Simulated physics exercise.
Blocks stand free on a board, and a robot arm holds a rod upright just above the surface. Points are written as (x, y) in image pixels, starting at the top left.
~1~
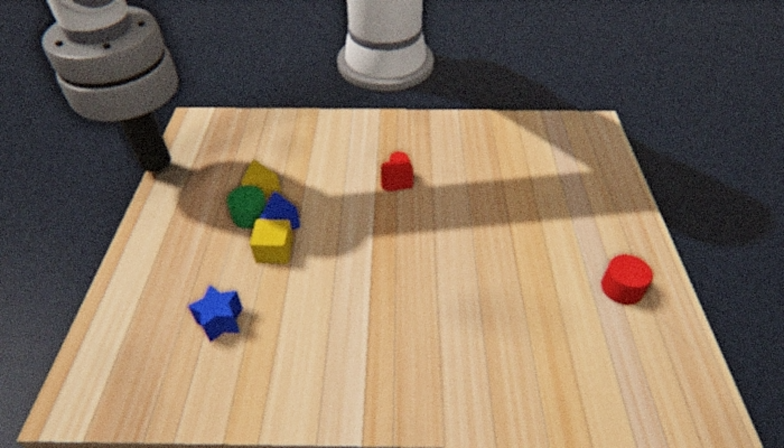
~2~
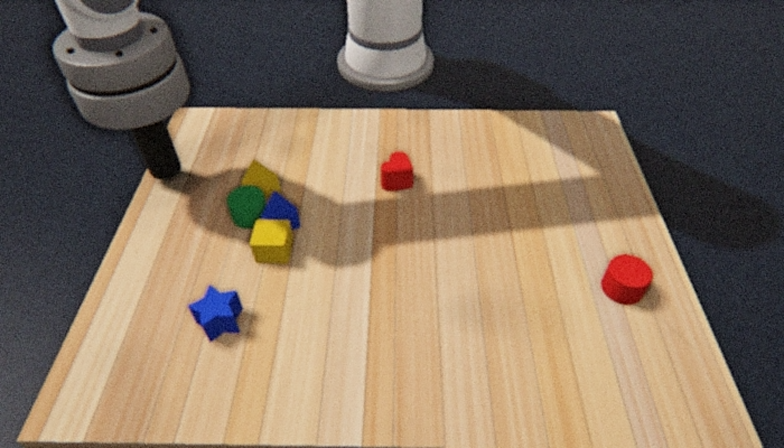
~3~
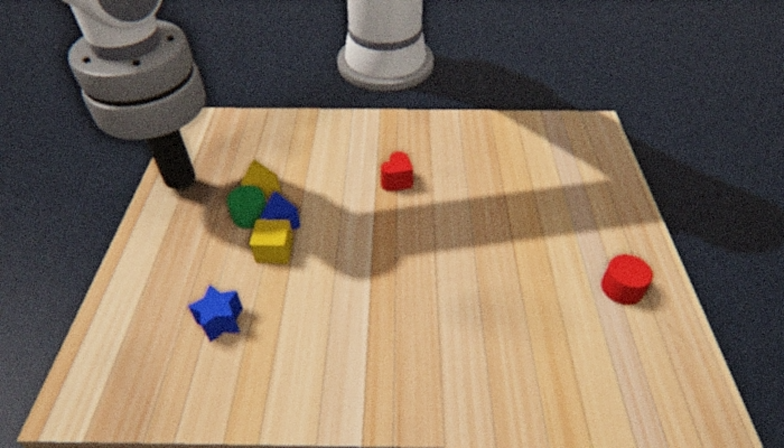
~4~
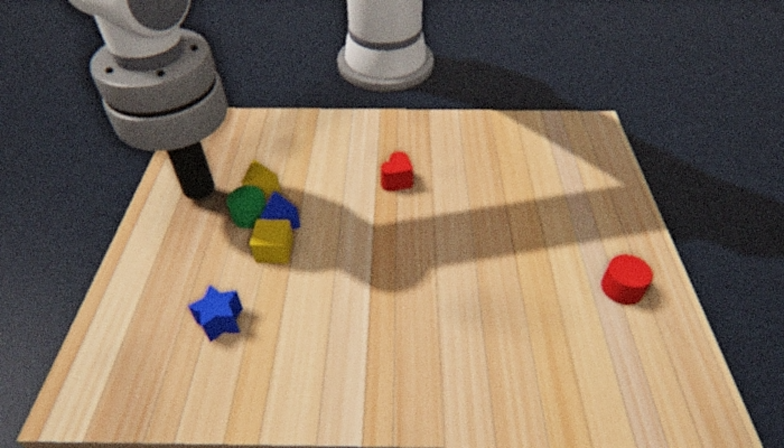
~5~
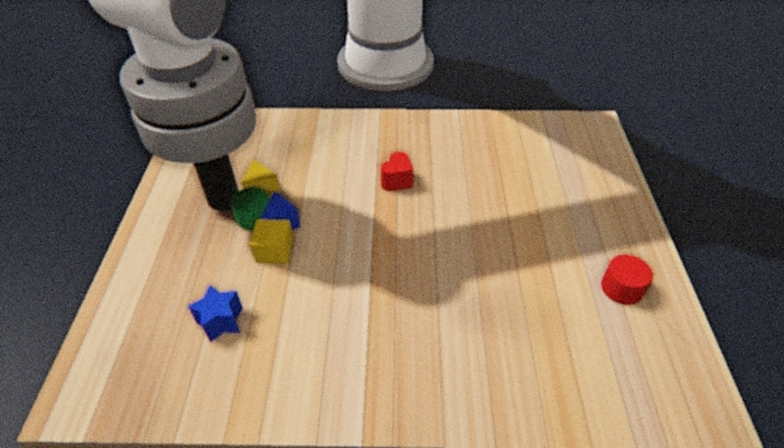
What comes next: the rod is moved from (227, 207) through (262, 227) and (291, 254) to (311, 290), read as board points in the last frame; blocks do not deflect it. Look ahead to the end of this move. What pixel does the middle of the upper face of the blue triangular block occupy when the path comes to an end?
It is going to be at (349, 210).
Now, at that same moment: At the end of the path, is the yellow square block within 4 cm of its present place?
My answer is no.
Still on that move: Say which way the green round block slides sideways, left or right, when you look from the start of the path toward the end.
It goes toward the left-hand side.
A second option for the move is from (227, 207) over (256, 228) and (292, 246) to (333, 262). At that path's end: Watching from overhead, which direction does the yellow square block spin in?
Viewed from overhead, the yellow square block winds up turned clockwise.
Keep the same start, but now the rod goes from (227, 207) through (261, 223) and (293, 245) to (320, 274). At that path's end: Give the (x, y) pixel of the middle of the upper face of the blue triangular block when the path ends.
My best guess is (361, 209).
What follows on the original path. One third of the way, rod at (260, 219); green round block at (293, 209); yellow square block at (271, 234); blue triangular block at (323, 212).
Two thirds of the way, rod at (290, 247); green round block at (320, 219); yellow square block at (290, 269), turned 40° clockwise; blue triangular block at (349, 210), turned 20° anticlockwise.
At the end, rod at (310, 283); green round block at (320, 219); yellow triangular block in place; yellow square block at (289, 303), turned 95° clockwise; blue triangular block at (349, 210), turned 20° anticlockwise.
